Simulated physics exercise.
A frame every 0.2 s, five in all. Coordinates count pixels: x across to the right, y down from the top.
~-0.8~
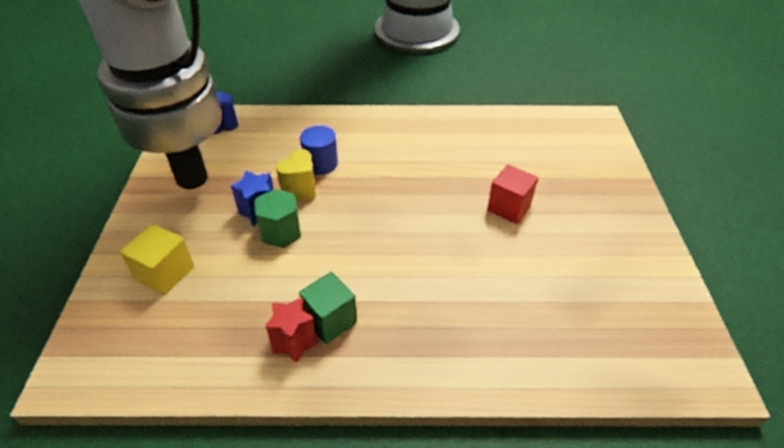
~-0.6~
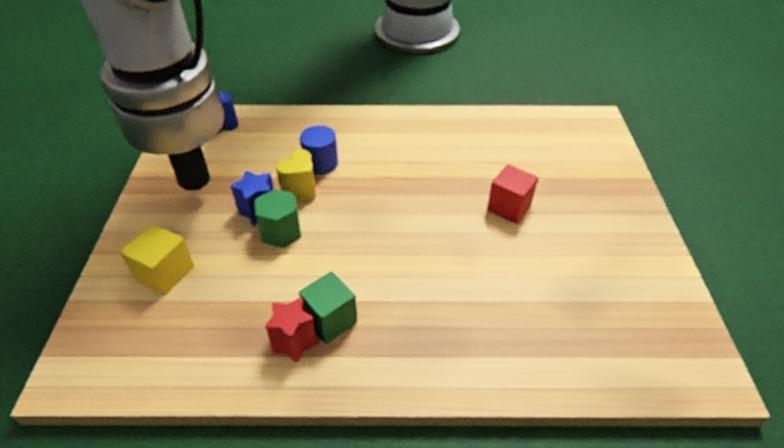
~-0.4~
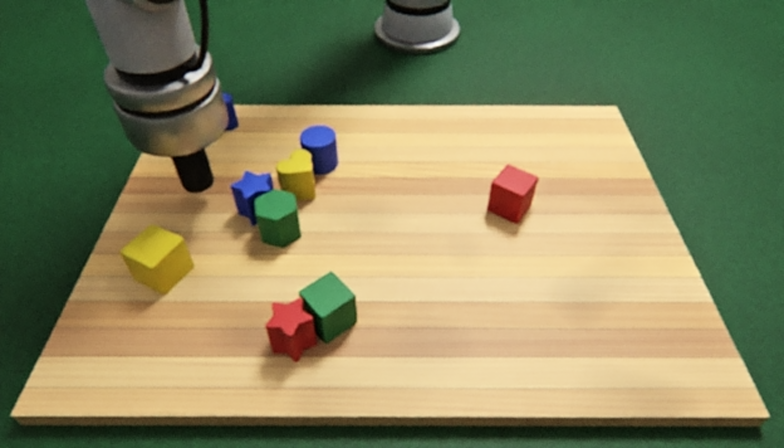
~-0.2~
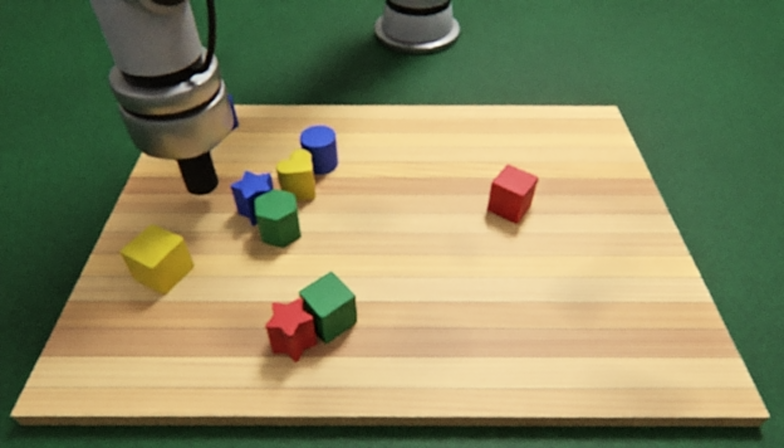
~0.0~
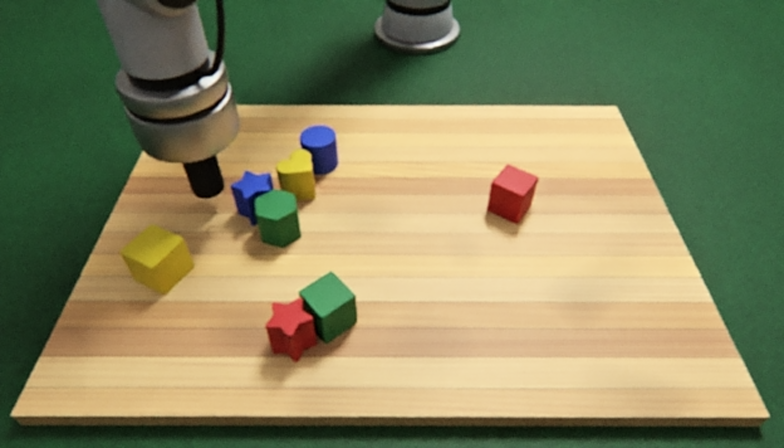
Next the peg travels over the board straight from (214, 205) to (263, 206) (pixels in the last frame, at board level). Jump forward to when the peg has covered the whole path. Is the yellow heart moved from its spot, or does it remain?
It holds its position.
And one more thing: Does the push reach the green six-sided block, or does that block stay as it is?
In the end it has been moved.
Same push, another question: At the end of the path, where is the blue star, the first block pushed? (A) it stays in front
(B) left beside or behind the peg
A: It stays in front.
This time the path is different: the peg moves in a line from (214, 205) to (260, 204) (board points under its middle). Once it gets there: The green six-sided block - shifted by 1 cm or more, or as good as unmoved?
It will be nudged away from its spot.
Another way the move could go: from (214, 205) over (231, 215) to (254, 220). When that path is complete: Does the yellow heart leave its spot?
No, that is not how it ends up.
The first path, step by step. Halfway along, peg at (234, 189); blue star at (258, 184).
At the end, peg at (259, 190); blue star at (282, 188); green six-sided block at (294, 212), turned 20° clockwise; yellow heart still.
